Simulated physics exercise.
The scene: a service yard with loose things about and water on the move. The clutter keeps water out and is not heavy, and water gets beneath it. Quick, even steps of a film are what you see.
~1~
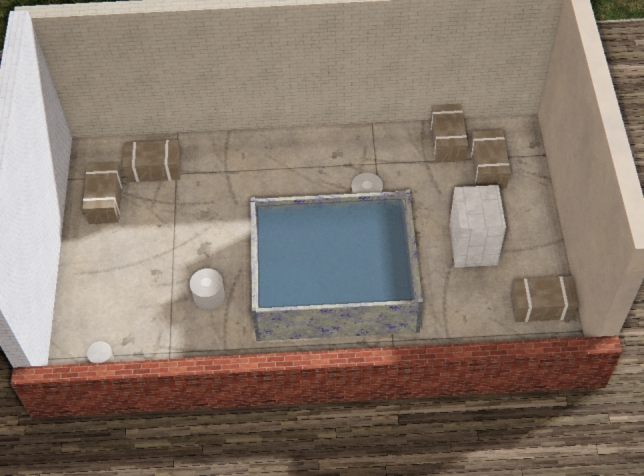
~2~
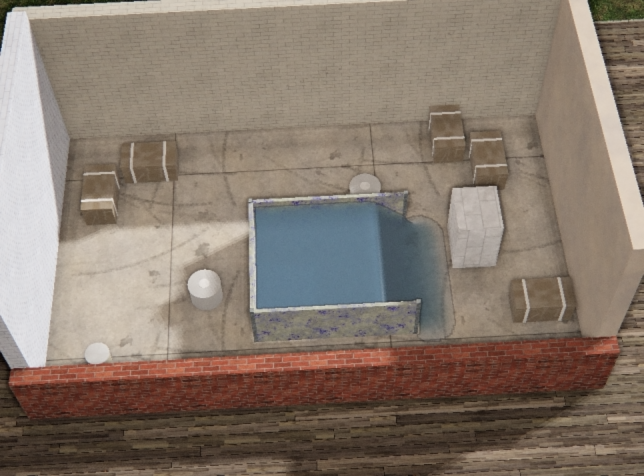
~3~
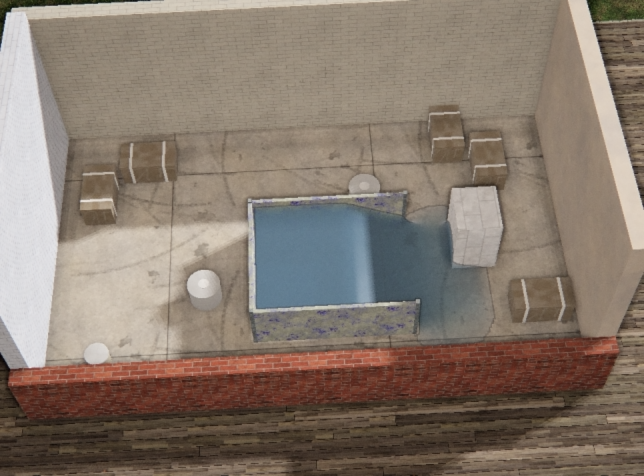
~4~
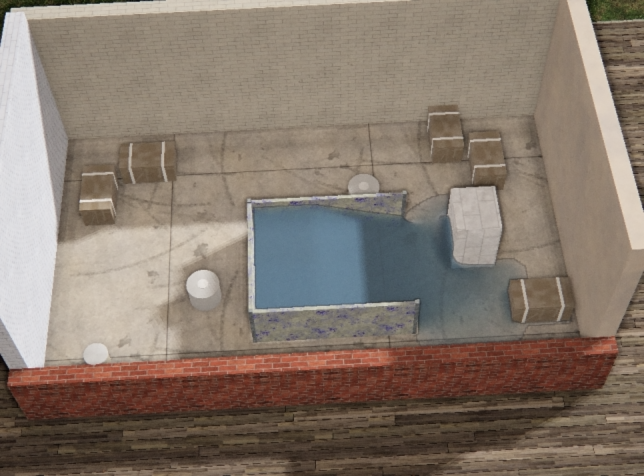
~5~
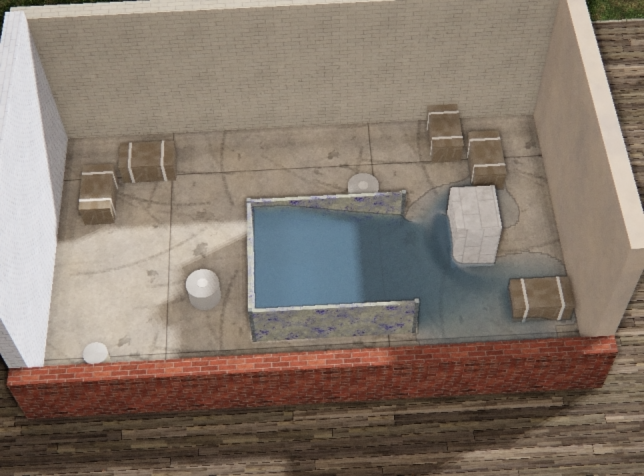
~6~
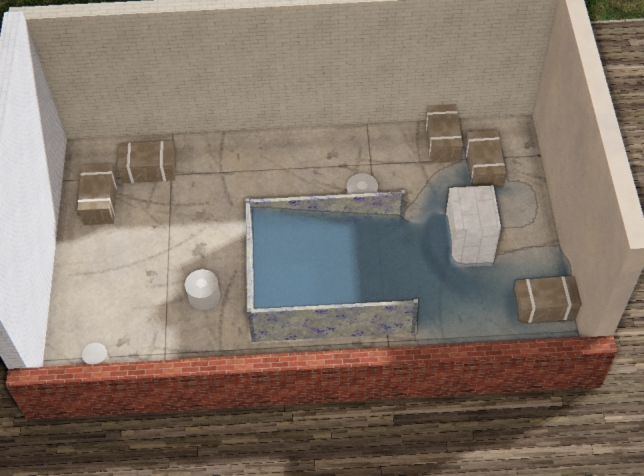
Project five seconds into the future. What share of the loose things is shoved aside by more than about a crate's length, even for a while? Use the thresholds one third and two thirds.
I'd put it between one third and two thirds.
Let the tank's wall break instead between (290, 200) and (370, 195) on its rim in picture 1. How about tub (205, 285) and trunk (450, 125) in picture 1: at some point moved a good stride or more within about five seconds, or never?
In order: Stopped short of it and reached that distance.
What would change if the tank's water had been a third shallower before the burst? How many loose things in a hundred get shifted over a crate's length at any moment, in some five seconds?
Near 40 per cent of the loose things.
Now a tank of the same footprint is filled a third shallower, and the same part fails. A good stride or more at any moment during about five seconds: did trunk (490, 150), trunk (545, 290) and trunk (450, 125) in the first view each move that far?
Taking each in turn, the answer is did it, did it, did it.
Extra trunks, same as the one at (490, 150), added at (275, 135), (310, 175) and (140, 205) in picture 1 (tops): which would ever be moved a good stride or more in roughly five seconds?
Results - 1: Ends up far away; 2: Ends up far away; 3: Doesn't go far.
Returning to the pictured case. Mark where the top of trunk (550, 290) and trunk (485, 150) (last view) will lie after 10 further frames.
(527, 249) and (523, 111), about.
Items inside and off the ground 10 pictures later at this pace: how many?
Count: 3.
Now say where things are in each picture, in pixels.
A trunk at (546, 292), on the bottom; a trunk at (491, 152), on the bottom; 0 of 8 have shifted, in the first picture.
A trunk at (544, 292) rests on the ground; a trunk at (489, 153), on the bottom; 0 of 8 have shifted, in the second picture.
A trunk at (543, 293) rests on the ground; a trunk at (488, 153), on the bottom; 0 of 8 have shifted, in the third picture.
A trunk at (542, 293) rests on the ground; a trunk at (488, 153) rests on the ground; 0 of 8 have shifted, in the fourth picture.
A trunk at (543, 292) rests on the ground; a trunk at (487, 152) rests on the ground; 0 of 8 have shifted, in the fifth picture.
A trunk at (549, 292) rests on the ground, close to its start; a trunk at (486, 152) rests on the ground; 1 of 8 have shifted, in the sixth picture.
A moment on, 0 of 8 are well off their spots; 1 afloat.
Next, 2 of 8 are well off their spots; 3 afloat.
Later, 3 of 8 are well off their spots; 3 afloat.
In the end, 4 of 8 are well off their spots, and 4 have been at some point; 4 afloat.
